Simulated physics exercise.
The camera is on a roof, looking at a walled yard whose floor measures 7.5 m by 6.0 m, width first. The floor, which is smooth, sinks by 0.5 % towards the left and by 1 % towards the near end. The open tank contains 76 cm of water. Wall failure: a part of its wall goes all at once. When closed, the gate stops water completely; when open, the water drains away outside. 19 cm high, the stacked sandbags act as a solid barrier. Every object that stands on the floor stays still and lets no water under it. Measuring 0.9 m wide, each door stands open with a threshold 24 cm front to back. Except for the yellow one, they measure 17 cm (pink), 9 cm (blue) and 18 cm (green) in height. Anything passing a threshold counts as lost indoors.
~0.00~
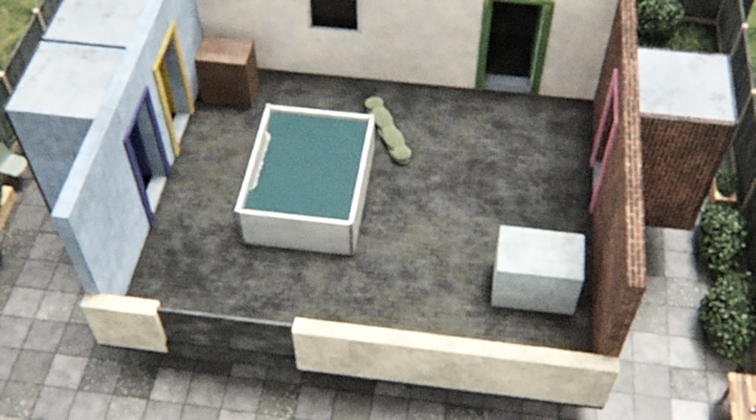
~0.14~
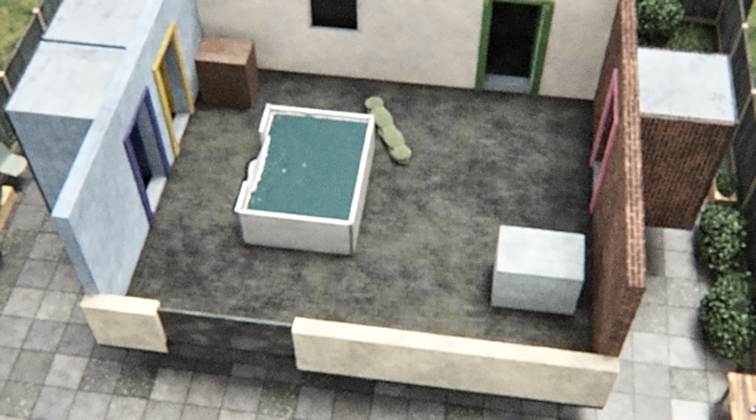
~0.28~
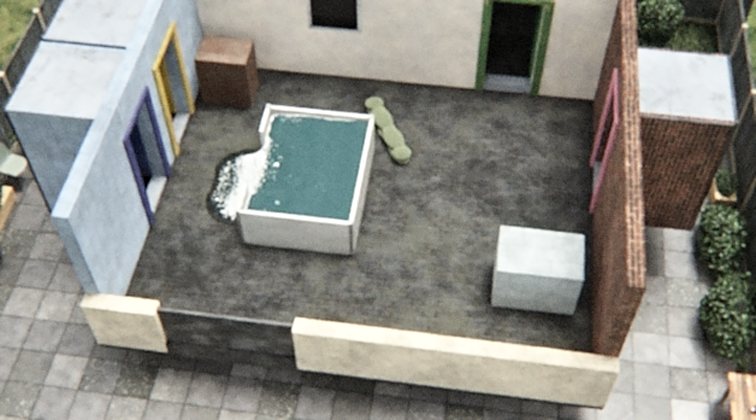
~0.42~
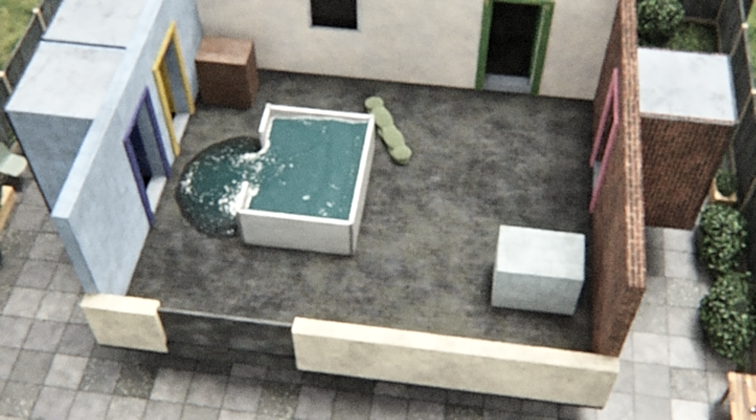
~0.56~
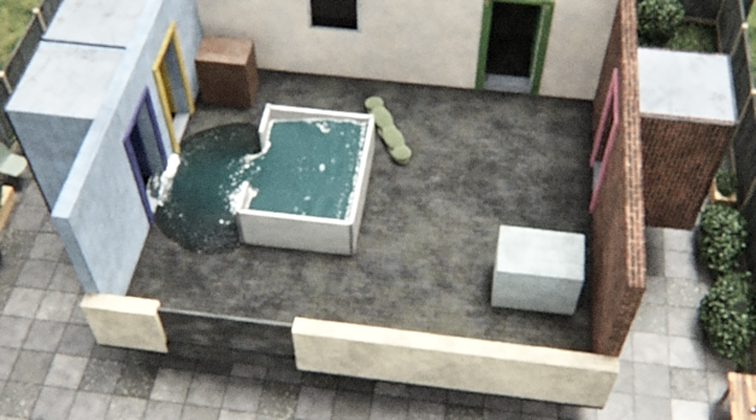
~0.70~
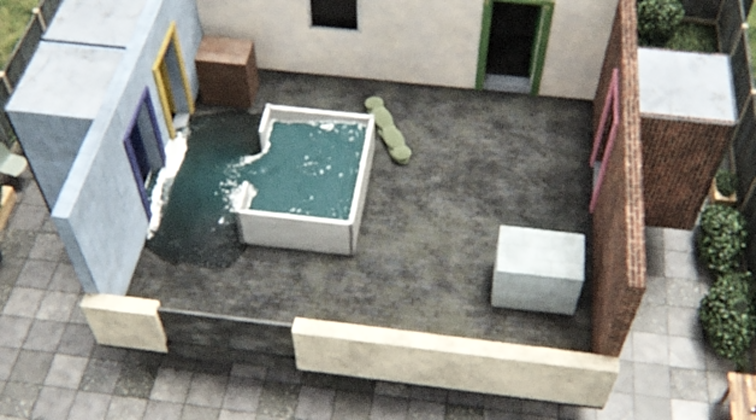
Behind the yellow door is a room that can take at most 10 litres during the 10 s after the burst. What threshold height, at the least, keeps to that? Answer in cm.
I would say about 31 cm.
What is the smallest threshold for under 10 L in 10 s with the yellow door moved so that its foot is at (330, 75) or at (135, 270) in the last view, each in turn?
Around 8.5 and 11.5 cm respectively.
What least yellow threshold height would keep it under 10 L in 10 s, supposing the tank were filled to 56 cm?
I'd go with near 22 cm then.
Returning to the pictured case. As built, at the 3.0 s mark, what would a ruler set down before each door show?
Yellow door 20 cm, pink door 0 cm, blue door 26 cm, green door 0 cm.
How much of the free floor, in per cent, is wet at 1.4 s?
Some 15 in a hundred.
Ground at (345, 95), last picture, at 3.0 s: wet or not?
At that moment it's submerged.
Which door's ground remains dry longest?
I'd say the pink one.
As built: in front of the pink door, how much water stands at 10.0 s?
It comes to about 3.5 centimetres deep.
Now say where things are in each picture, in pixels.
The first picture shows the open tank at (308, 165) is whole and still, 76 cm deep; the yellow door at (174, 94) is dry.
In the second picture, the front is at a hidden place, 0.3 m from the gap at (259, 179); 0.2 m2 of floor is wet, 76 cm left at the back.
In the third picture, the front is at (211, 203), 0.8 m from the gap at (259, 180); 1.0 m2 of floor is wet, 76 cm left at the back.
In the fourth picture, the gap is at (259, 180), the front 1.4 m out at (180, 192); the back of the open tank holds 73 cm.
In the fifth picture, the gap is at (259, 180), the front 1.9 m out at (153, 175); the back of the open tank holds 64 cm.
In the sixth picture, the gap is at (259, 179), the front 1.9 m out at (142, 207); the back of the open tank holds 66 cm; water is at the yellow door at (174, 94).
After 1.4 s water covers 15 % of the floor, deepest (46 cm) near (181, 170); 27 cm at the yellow door, 50 litres in over its 7 cm threshold.
After 3.0 s water covers 35 % of the floor, deepest (30 cm) near (209, 65); 20 cm at the yellow door, 209 litres in over its 7 cm threshold.
After 10.0 s water covers 90 % of the floor, deepest (12 cm) near (115, 324); 8 cm at the yellow door, 336 litres in over its 7 cm threshold.
At the yellow door as built, the water arrived by 0.7 s and peaked near 27 cm at 1.4 s.
Run again over the same 10 s with other heights there, 30 litres in over 25.5 cm, 4 litres over 34 cm. The limit of 10 litres is kept from about 31 cm up.
